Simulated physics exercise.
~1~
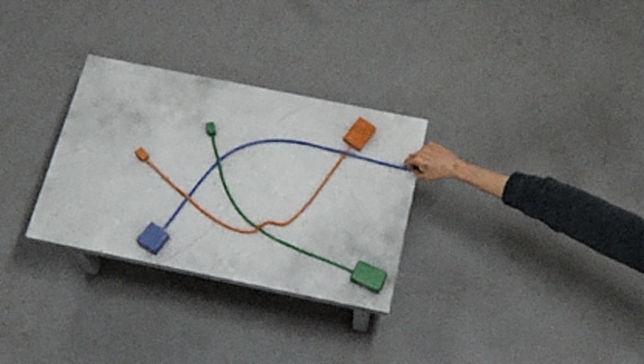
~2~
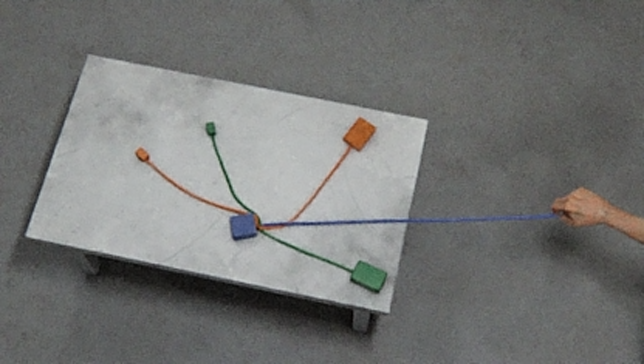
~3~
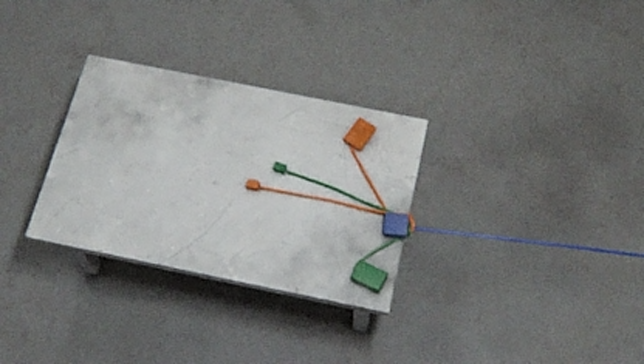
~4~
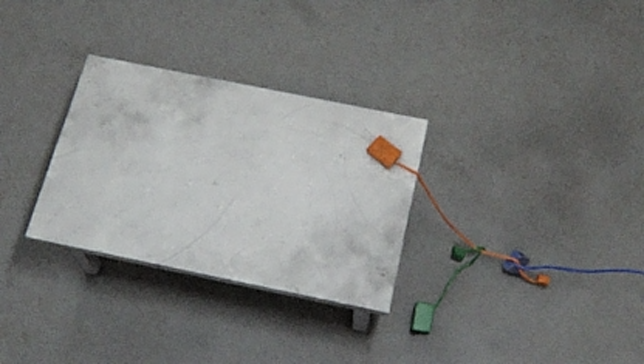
A pale marbled table stands on a grey floor, seen from above at an angle. Three leads cross on it, with a blue charger at the lower left, a green one at the lower right and an orange one at the upper right. A hand at the right edge pulls the blue lead away, dragging its charger rightward into the crossing. The small orange and green plugs are then drawn along too. Finally the blue and green chargers and both plugs hang in a tangle past the right edge, while the orange charger, slightly shifted, stays on the table.
